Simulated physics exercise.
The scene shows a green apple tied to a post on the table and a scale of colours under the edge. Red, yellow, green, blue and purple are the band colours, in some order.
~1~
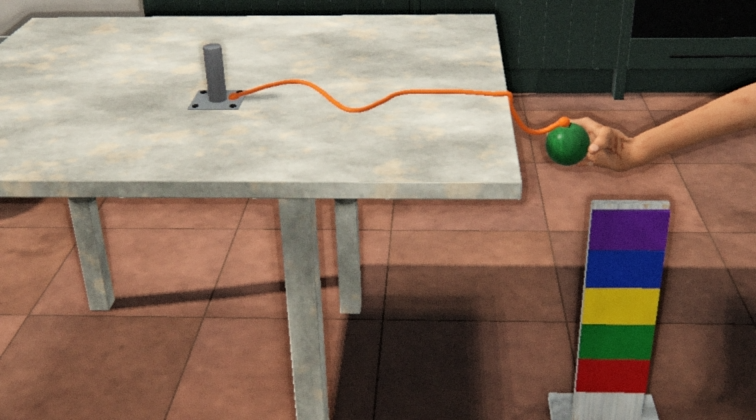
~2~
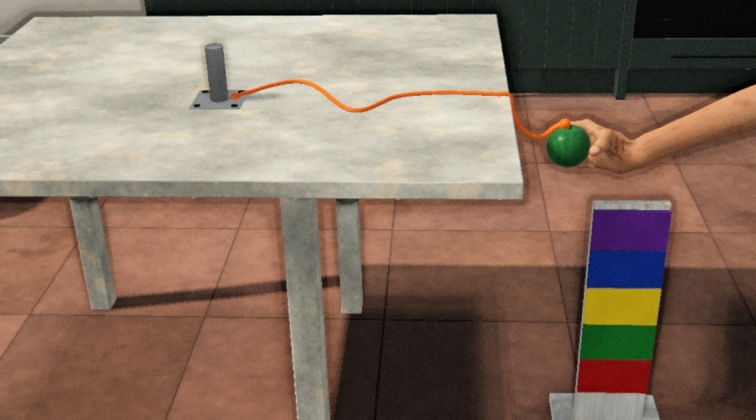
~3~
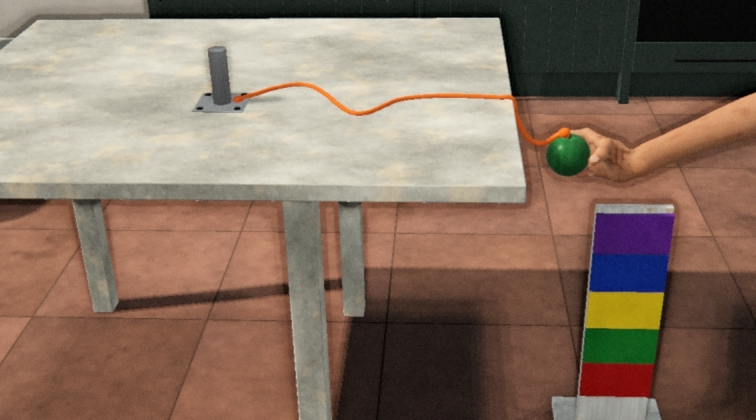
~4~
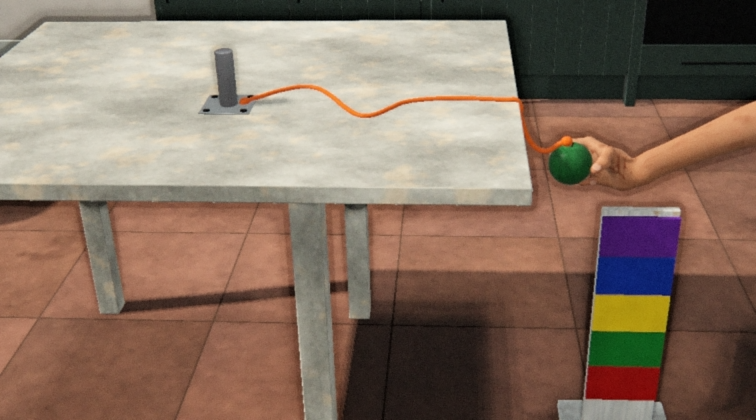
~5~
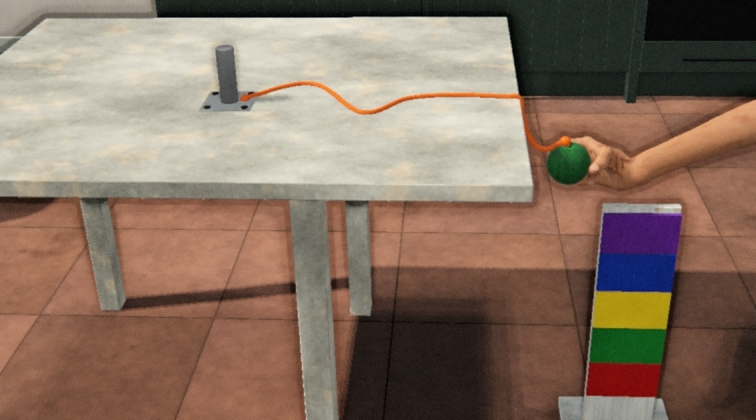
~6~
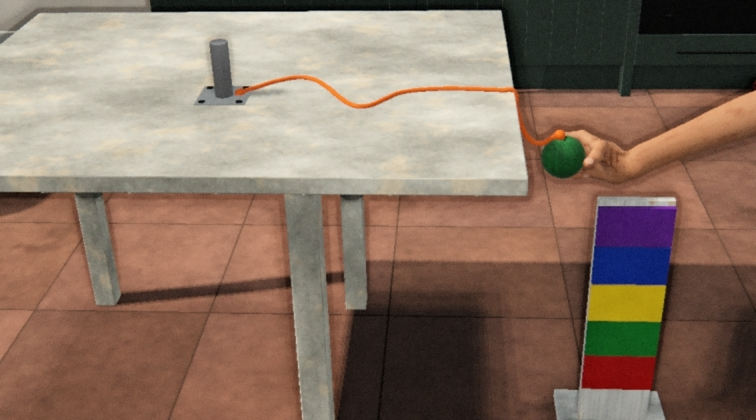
In a tiled room, a hand holding a green ball on an orange cord beside a table, barely moving above a coloured scale.
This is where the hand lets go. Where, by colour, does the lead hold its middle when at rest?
By colour, at blue.
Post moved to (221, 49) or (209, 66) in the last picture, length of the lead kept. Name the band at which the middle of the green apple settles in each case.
First try: Purple; second try: Purple.
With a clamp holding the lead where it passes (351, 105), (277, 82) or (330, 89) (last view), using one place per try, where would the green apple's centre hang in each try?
Approximately at (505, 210), at (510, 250) and at (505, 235), in that order.
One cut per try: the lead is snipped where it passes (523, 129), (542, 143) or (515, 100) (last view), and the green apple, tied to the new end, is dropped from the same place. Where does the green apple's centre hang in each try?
Taking the tries in order gives (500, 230), (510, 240) and (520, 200).
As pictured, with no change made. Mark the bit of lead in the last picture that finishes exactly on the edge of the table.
Approximately at (439, 89) in the final frame.
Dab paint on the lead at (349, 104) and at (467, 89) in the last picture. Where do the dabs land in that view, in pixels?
First one: (407, 95); second one: (516, 127).
Early on, apple near (474, 251); level with blue.
Midway, apple near (524, 262); level with blue.
Finally, apple near (518, 263); level with blue. At blue.
